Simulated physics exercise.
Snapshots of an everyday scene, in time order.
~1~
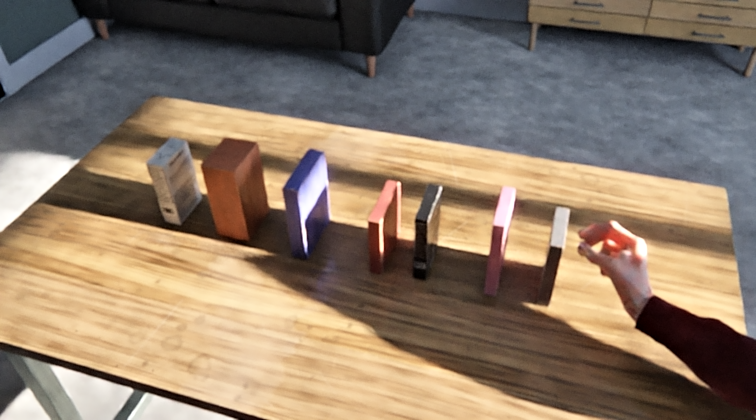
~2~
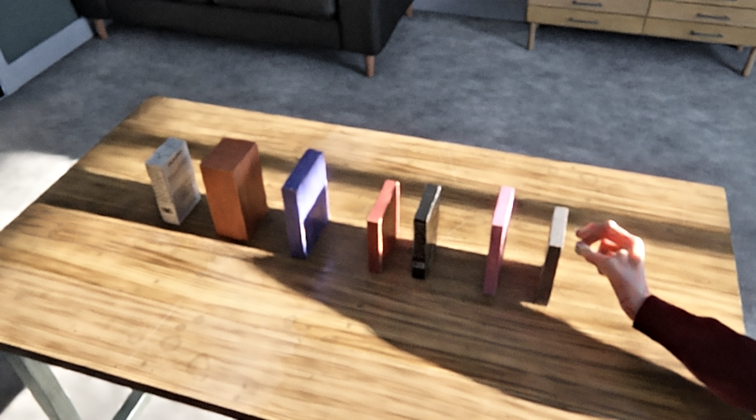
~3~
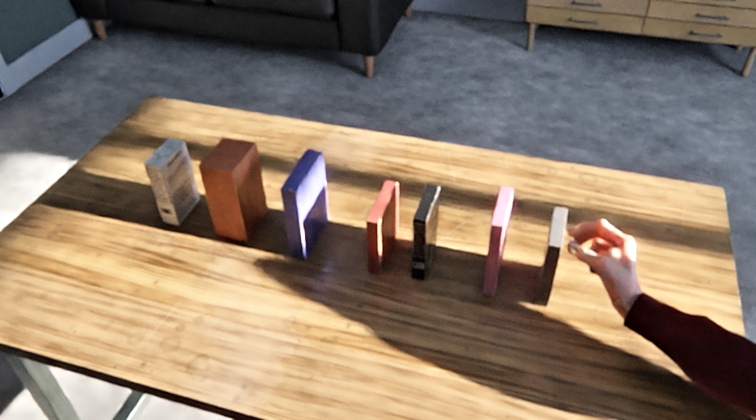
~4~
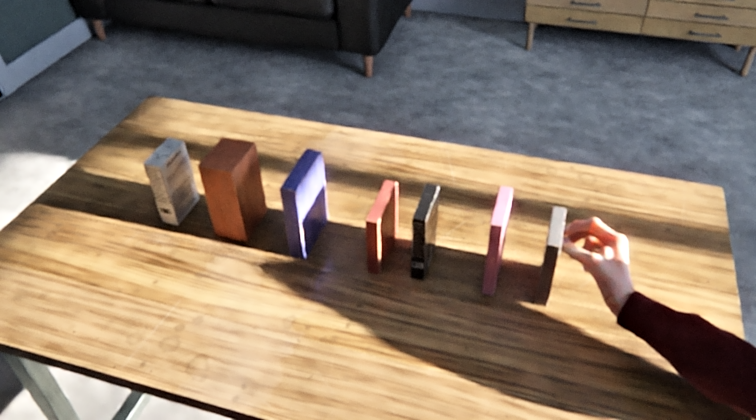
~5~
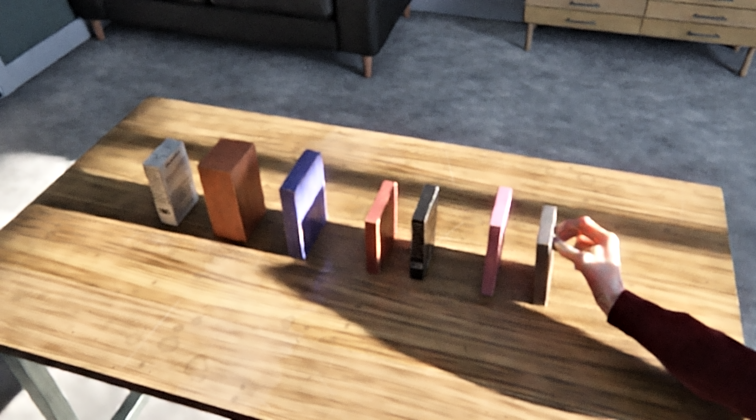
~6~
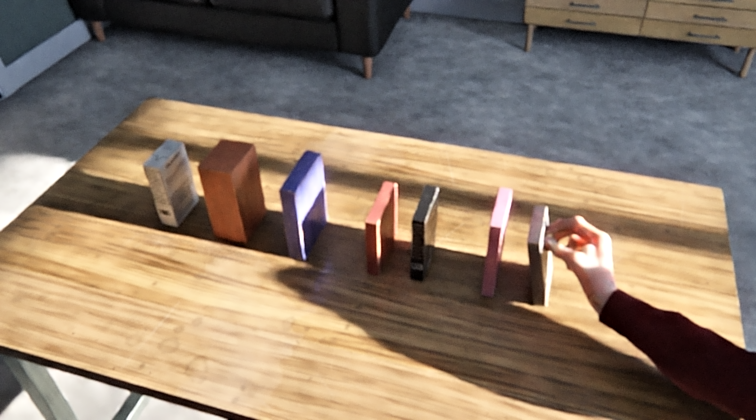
At the start, seven upright blocks and boards stand spaced in a row across a wooden table, with a hand just right of the grey one at the right end. The hand moves left to the grey block and pushes it, and it tilts slightly left toward the pink board.
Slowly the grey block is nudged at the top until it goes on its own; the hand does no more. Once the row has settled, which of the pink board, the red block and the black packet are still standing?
The pink board has gone over; the red block has gone over; the black packet has gone over.
Then, 0.30 s later than the last frame, grey block 49° over; pink board tilted by 23° near (477, 240).
Then, 0.40 s later than the last frame, grey block 67° over; pink board tilted by 54° near (453, 246); black packet tilted by 24° near (410, 231).
Then, 0.60 s later than the last frame, grey block 76° over; pink board on its side near (443, 255); black packet tilted by 70° near (380, 239); red block on its side near (345, 236).
Then, 0.70 s later than the last frame, grey block 76° over; pink board on its side near (442, 255); black packet tilted by 71° near (379, 239); red block on its side near (344, 242).
When it is over, lying over on the table, black packet, pink board and red block; moved from the start, blue block; orange block as before. End places, in pixels of the last picture, pink board near (442, 255), red block near (344, 242).
